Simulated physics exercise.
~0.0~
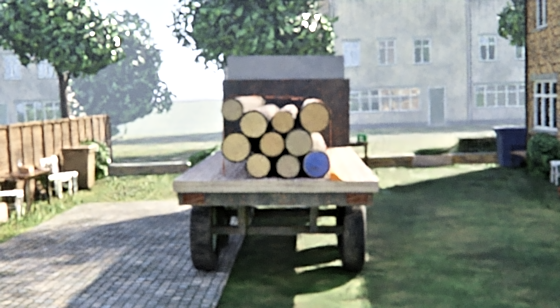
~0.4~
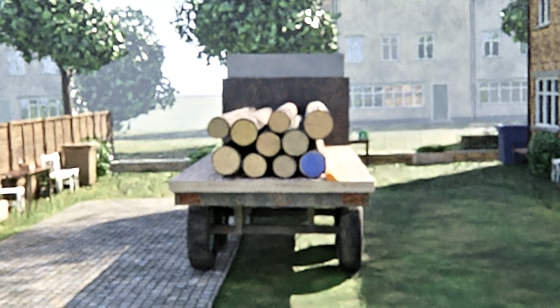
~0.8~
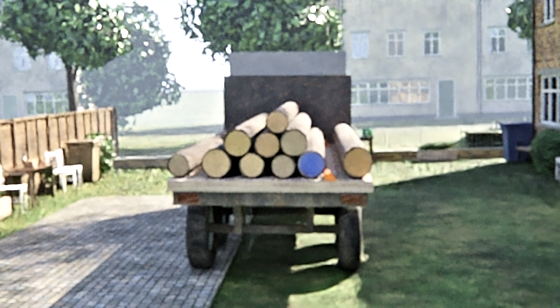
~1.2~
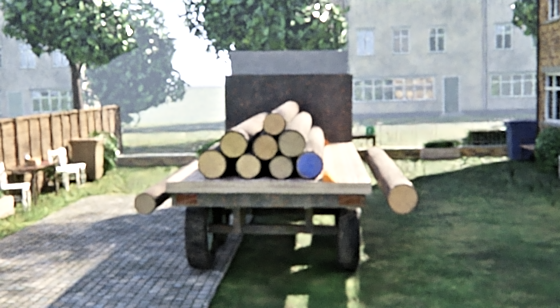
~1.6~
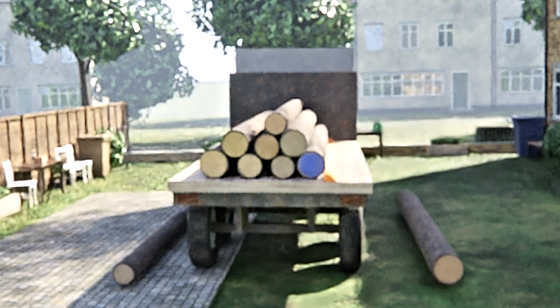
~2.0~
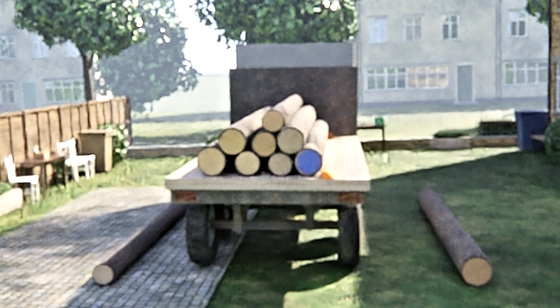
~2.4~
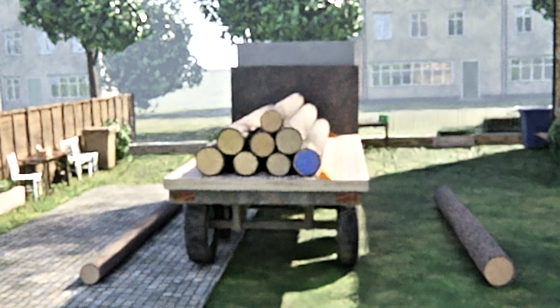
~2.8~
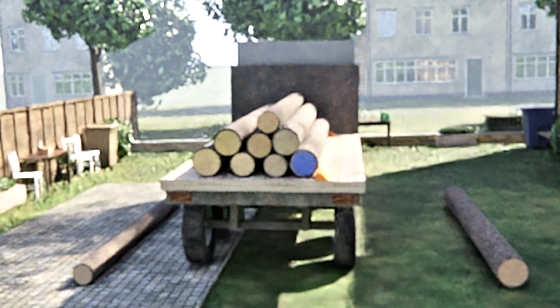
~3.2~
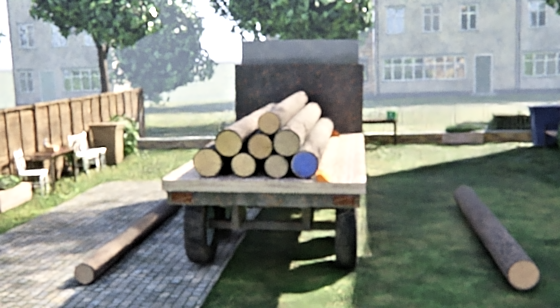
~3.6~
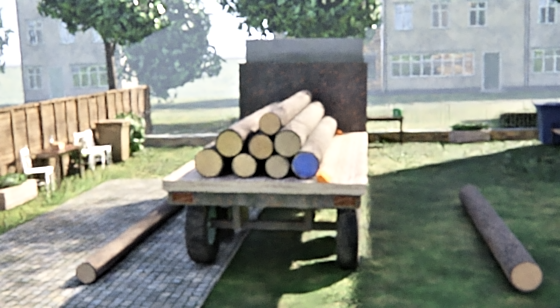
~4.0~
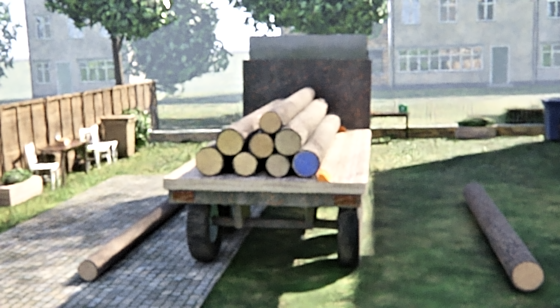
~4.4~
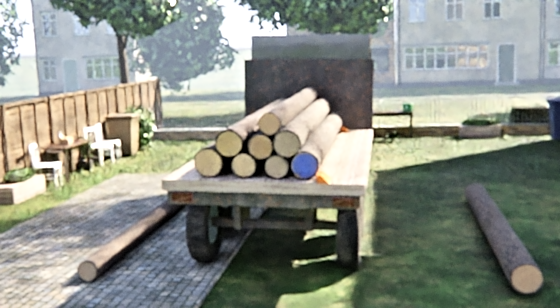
On a paved drive beside a lawn, a stack of timber poles on a parked flatbed slumped and spread, and one pole rolled off each side to the ground, while the blue one stayed aboard with the rest in a low pile.
